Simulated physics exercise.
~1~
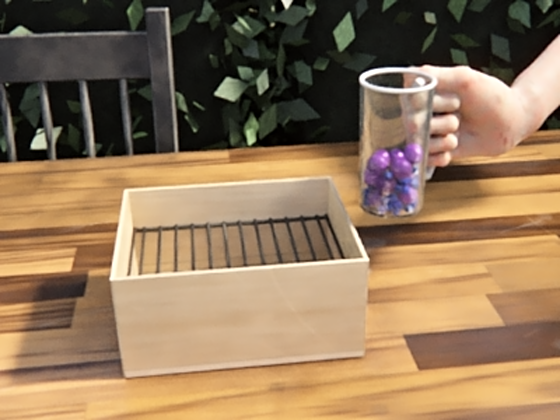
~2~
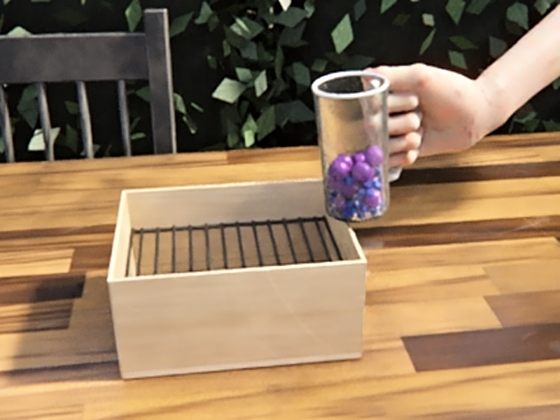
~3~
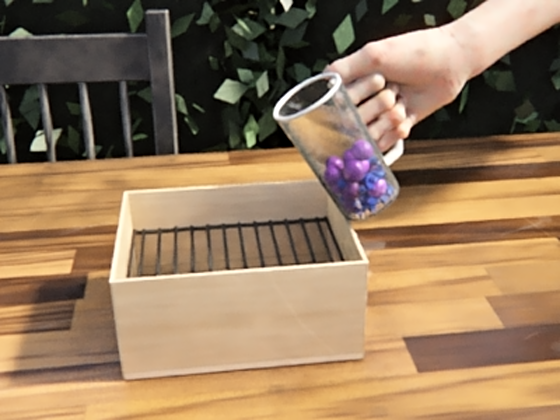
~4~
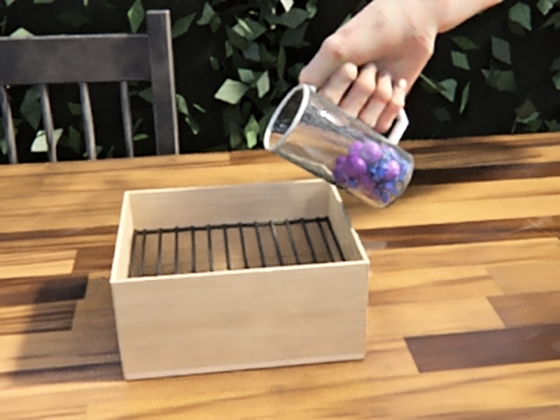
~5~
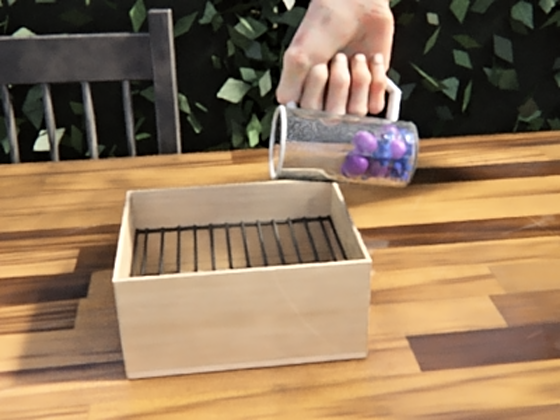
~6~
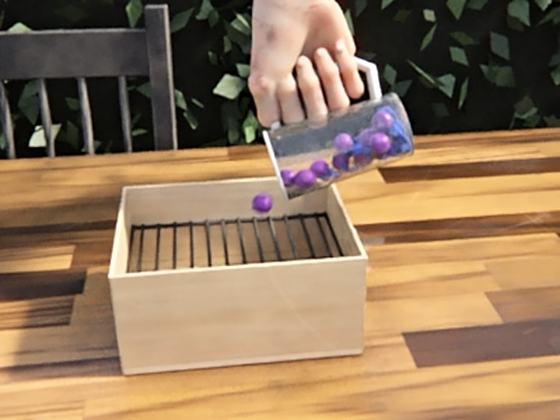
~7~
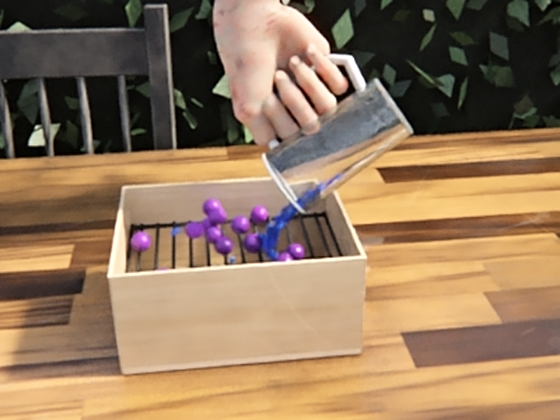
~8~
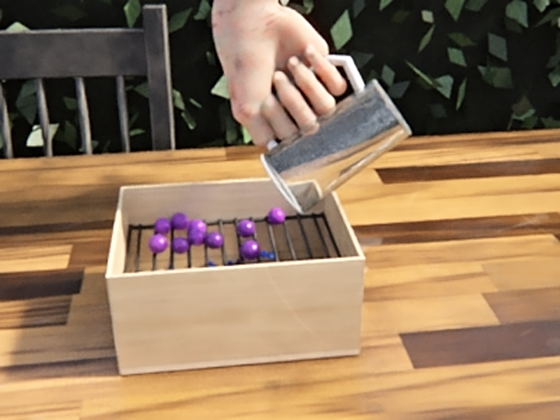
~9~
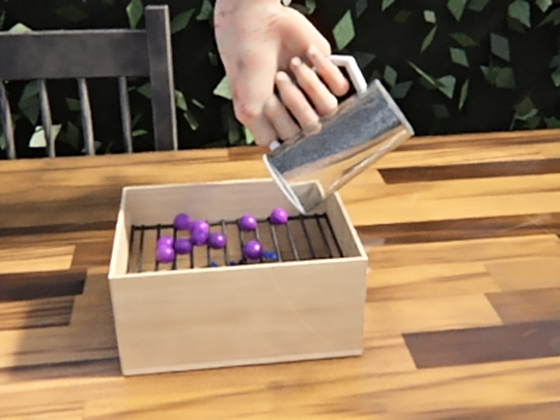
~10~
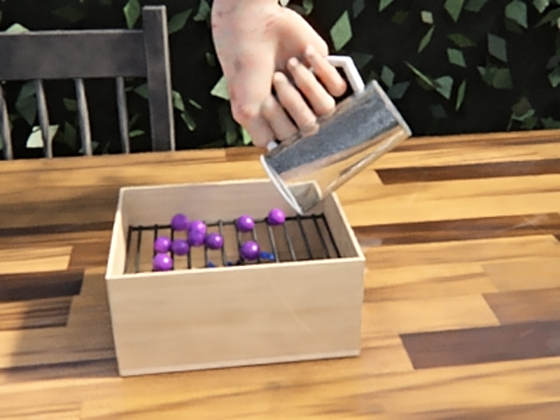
On a striped wooden table before a dark leafy hedge, seen from the front and slightly above by a gently swaying camera, a pale open box holds a black wire rack, with a dark chair behind at left. At right, a hand holds a clear cup of purple balls and smaller blue bits. The hand carries the cup left and tilts it over the box. Purple balls tumble out first, then a blue stream follows. The emptied cup stays tipped while the purple balls rest on the wires and nearly all the blue bits have dropped through, a few remaining.
